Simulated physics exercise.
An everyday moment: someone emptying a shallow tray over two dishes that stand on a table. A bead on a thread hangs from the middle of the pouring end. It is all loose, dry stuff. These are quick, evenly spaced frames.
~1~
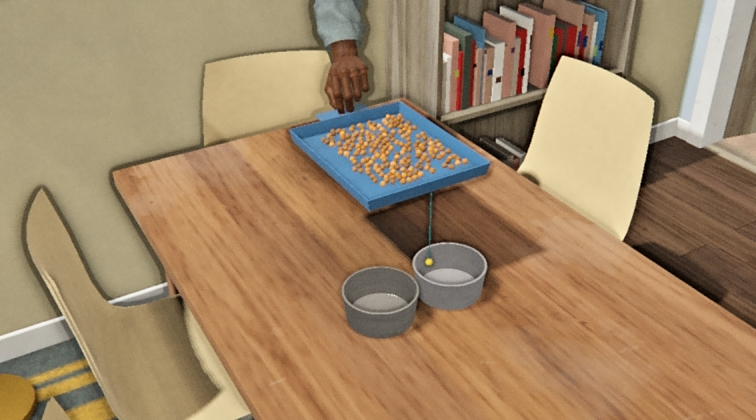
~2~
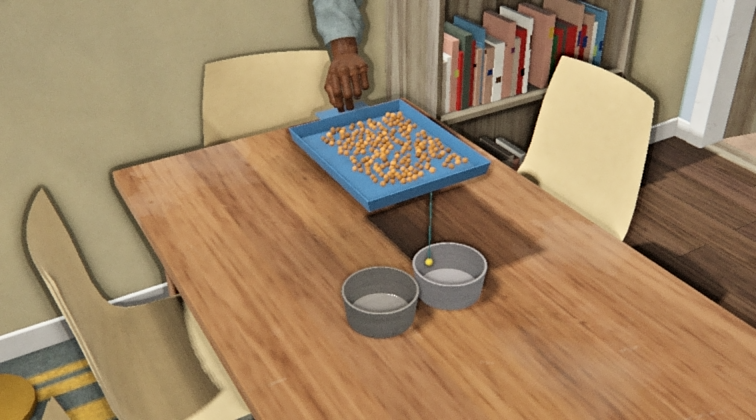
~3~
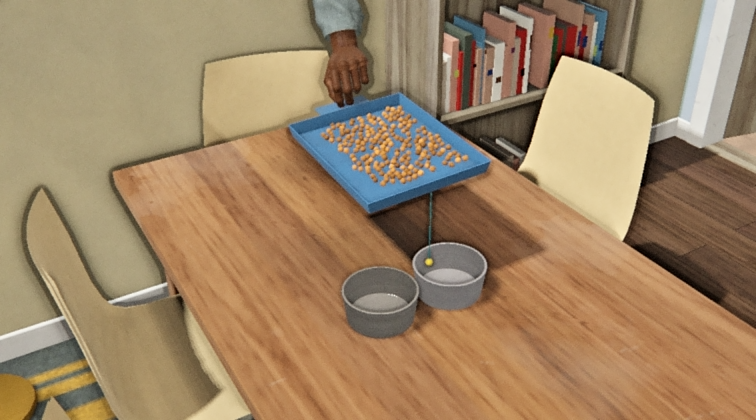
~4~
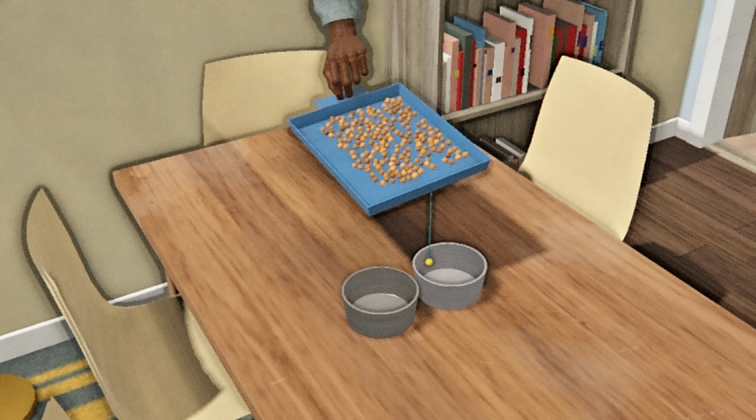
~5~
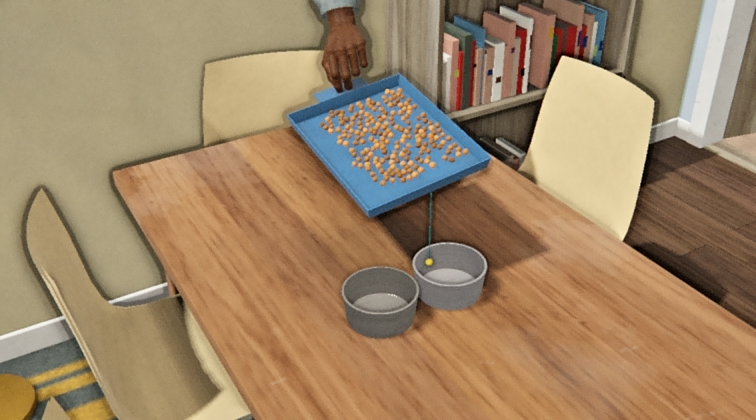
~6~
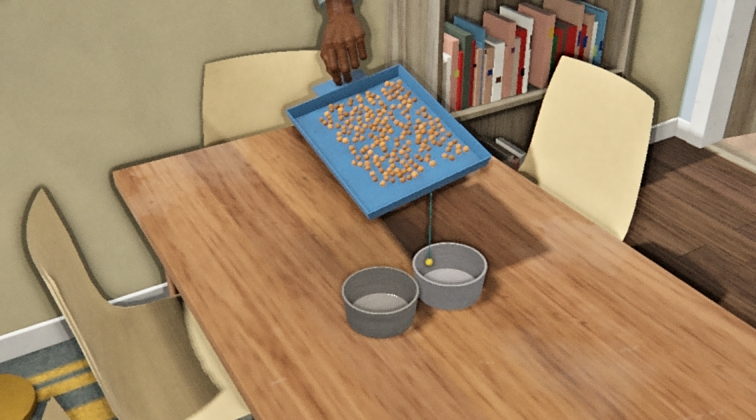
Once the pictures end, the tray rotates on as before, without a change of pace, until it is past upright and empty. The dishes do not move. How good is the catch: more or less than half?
Caught overall: More than half.
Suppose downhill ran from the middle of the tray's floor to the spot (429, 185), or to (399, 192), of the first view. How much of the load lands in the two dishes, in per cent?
The first gives 30 %, the second 70 %.
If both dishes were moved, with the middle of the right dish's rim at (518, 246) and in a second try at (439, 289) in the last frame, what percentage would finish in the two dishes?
In turn 0 and 30 in a hundred.
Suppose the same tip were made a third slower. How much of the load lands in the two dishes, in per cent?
It comes to 90 per cent or so.
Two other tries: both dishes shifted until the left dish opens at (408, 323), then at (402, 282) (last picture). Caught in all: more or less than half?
First under half, then over half.
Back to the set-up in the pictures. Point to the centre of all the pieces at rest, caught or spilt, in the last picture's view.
Around (378, 310).
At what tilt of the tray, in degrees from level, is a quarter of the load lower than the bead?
Around 100° of tilt.
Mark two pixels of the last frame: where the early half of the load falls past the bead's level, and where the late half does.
Around (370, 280) and then (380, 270).
Soon after the last picture, tray tipped steeply; nearly all on the tray; a stray few in the left dish; a stray few in the air.
A little later, tray tipped right over; most on the tray; about a quarter in the left dish; a stray few outside both; a stray few in the air.
Later still, tray tipped past a quarter turn; nearly all in the left dish; a small part outside both.
At rest, tray tipped past a quarter turn; nearly all in the left dish; none in the right dish; a small part outside both.
